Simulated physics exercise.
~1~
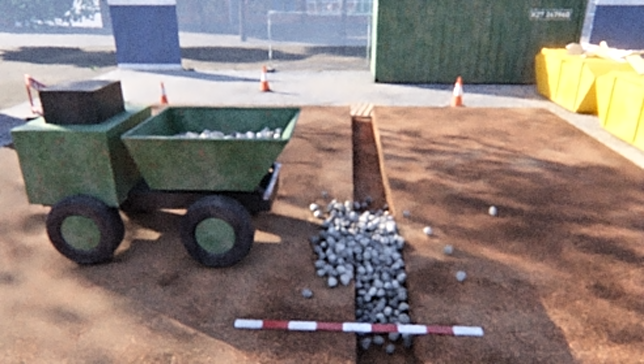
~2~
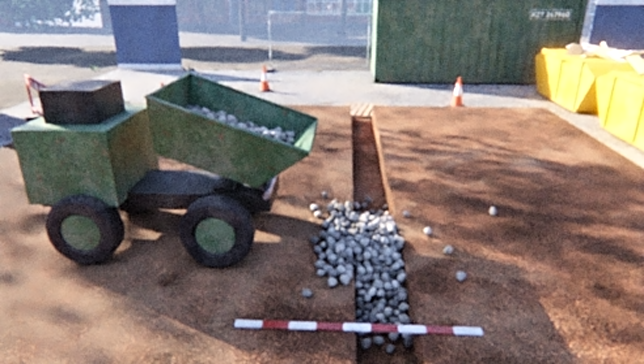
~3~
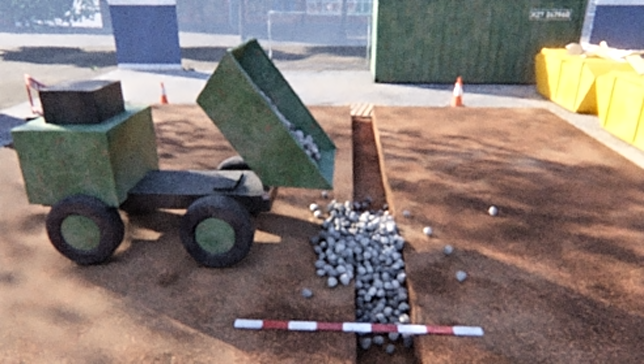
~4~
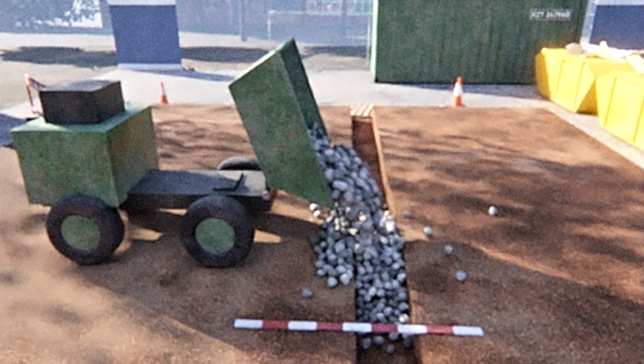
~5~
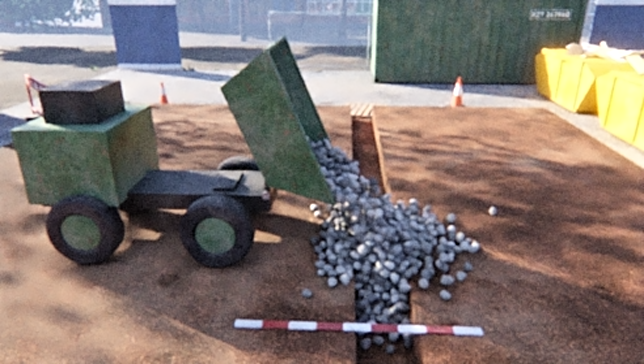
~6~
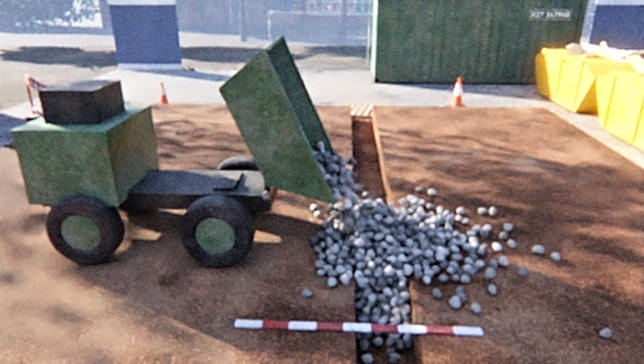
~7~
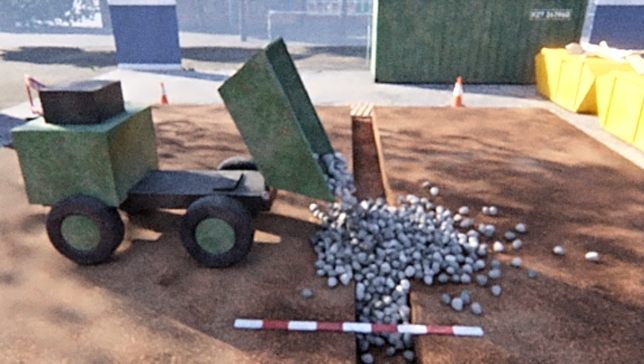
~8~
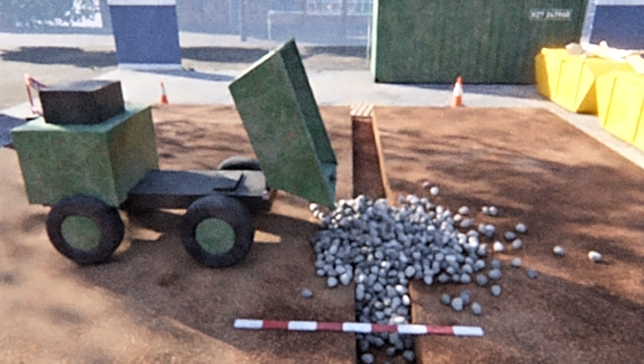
On a sunlit building site, a green dumper tipped its skip steeply toward a narrow trench already partly filled with grey stones, jerked it a little as the load poured out, and ended with the skip empty and stones heaped over the trench and scattered beyond.
